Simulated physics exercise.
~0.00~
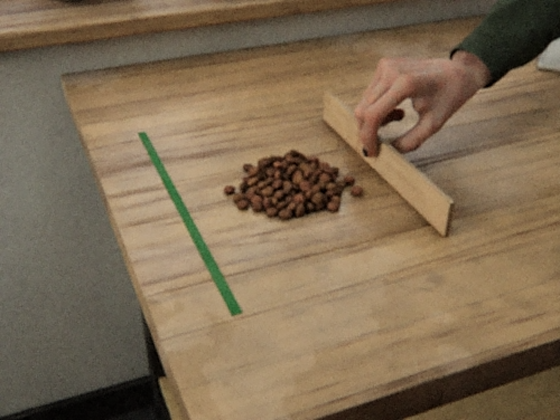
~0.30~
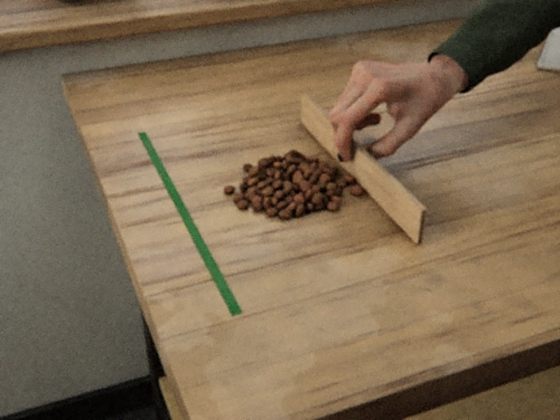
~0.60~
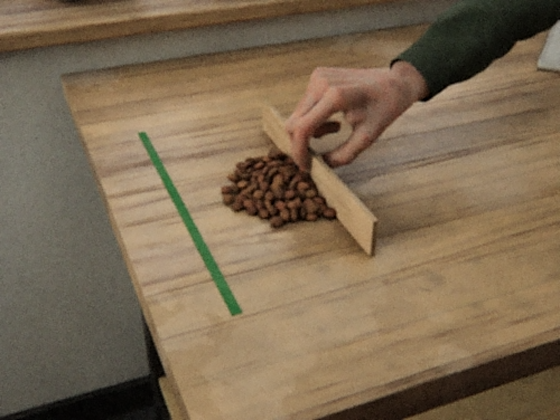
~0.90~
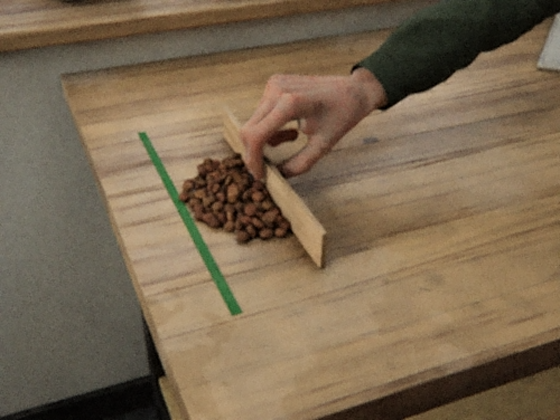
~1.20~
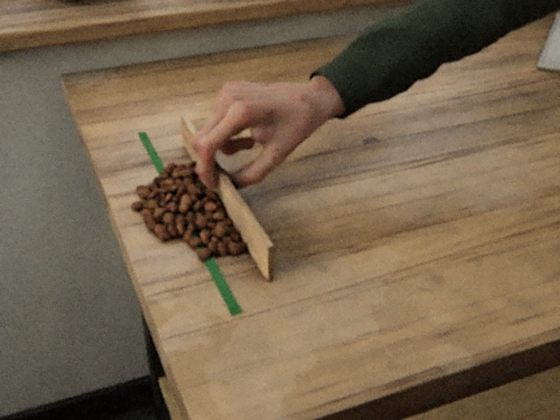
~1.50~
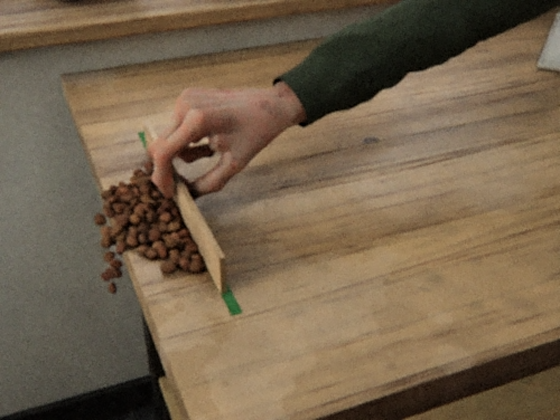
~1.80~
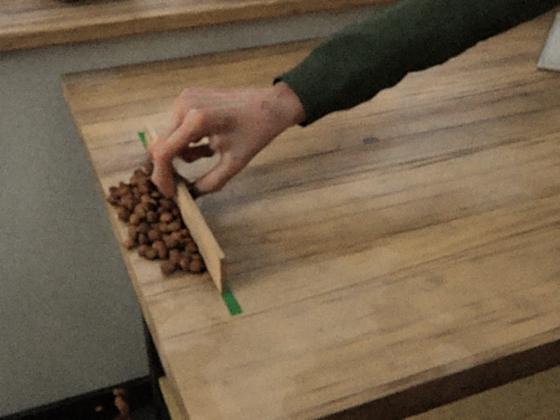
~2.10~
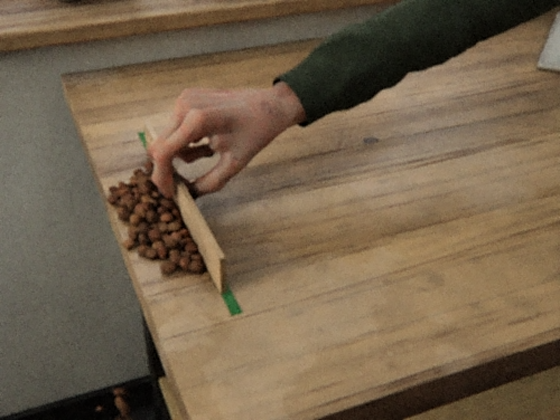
A hand in a dark green sleeve slid an upright strip of wood left across a wooden table, pushing a pile of small brown bits over the green tape, and stopped there as some dropped off the edge while most stayed on top.
